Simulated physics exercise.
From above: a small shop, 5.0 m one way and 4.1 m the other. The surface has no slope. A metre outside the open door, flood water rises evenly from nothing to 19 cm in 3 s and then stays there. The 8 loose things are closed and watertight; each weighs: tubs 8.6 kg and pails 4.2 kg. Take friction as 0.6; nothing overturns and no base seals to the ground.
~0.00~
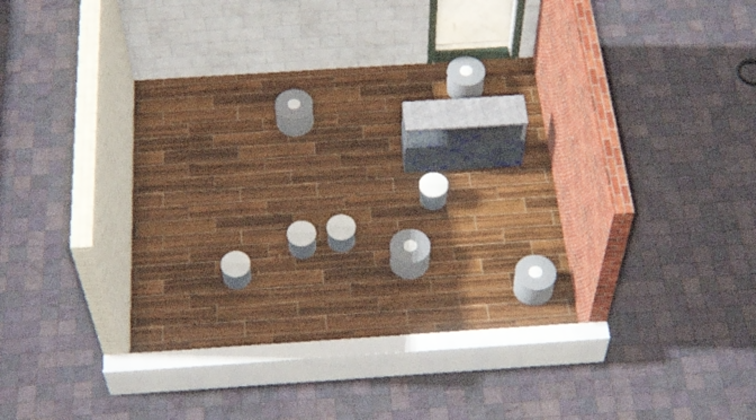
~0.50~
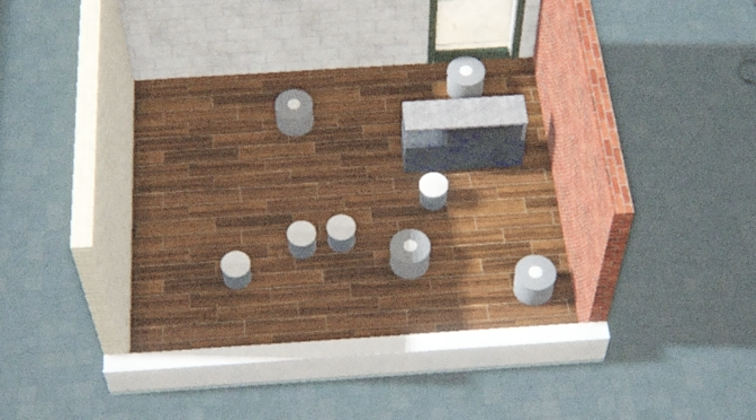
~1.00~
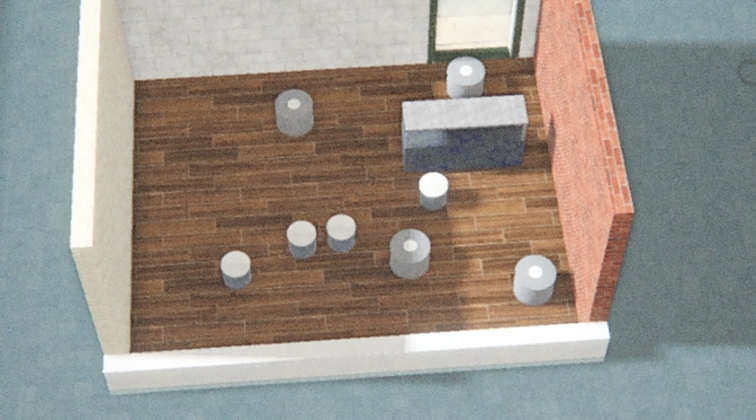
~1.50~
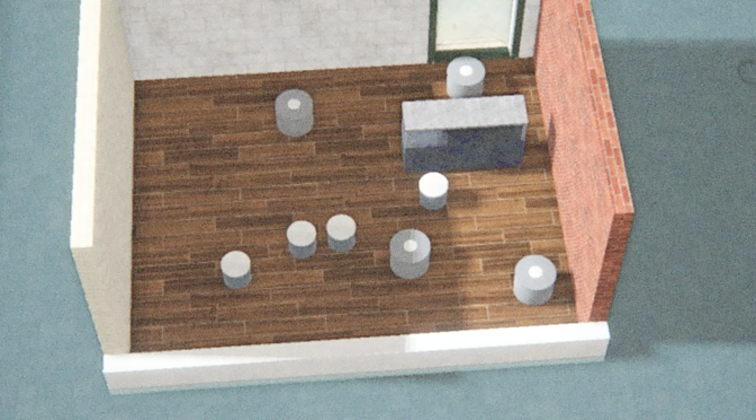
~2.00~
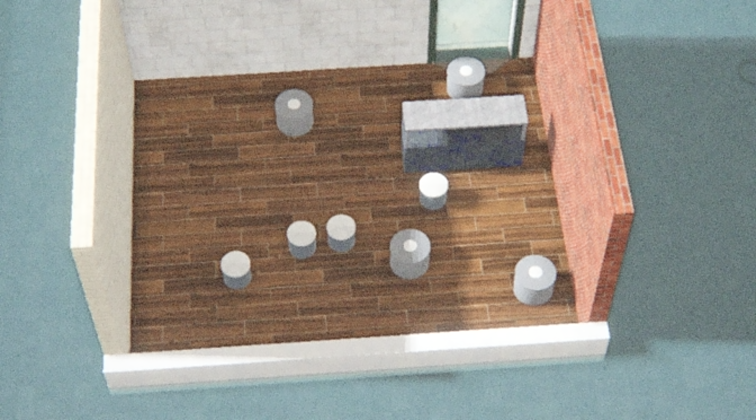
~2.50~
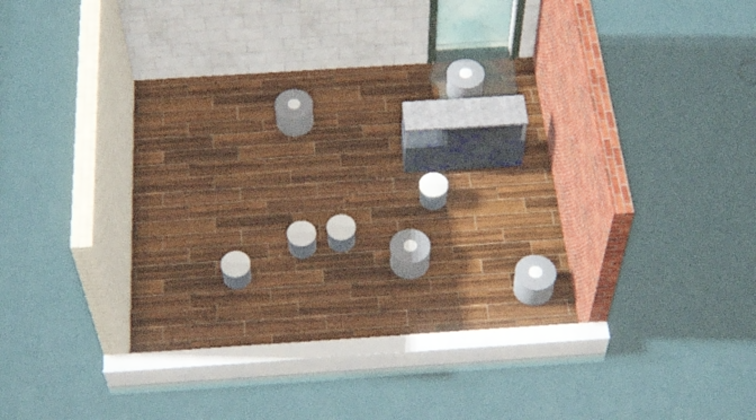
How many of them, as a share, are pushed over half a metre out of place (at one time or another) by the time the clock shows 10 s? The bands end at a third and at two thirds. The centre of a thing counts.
Share: Under a third.
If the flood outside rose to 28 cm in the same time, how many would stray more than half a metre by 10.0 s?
Then 3.
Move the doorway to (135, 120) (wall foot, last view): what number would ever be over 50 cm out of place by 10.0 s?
Then 2.
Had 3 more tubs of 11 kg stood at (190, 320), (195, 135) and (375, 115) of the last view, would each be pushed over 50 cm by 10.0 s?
In turn: Under, under, more.
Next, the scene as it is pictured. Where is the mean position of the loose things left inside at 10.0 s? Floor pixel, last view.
Around (330, 218).
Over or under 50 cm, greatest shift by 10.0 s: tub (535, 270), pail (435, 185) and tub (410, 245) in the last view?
In turn: Short of it, under, short of it.
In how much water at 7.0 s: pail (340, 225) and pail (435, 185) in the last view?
About 1 and 0 cm.
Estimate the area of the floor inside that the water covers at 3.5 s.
Roughly 3.0 m2.
After 3.5 s 1 of 8 are over 50 cm from their spots; 0 afloat.
After 4.5 s 1 of 8 are over 50 cm from their spots; 1 afloat.
After 7.0 s 1 of 8 are over 50 cm from their spots; 1 afloat.
After 10.0 s 2 of 8 are over 50 cm from their spots, and 2 have been at some point; 1 afloat.
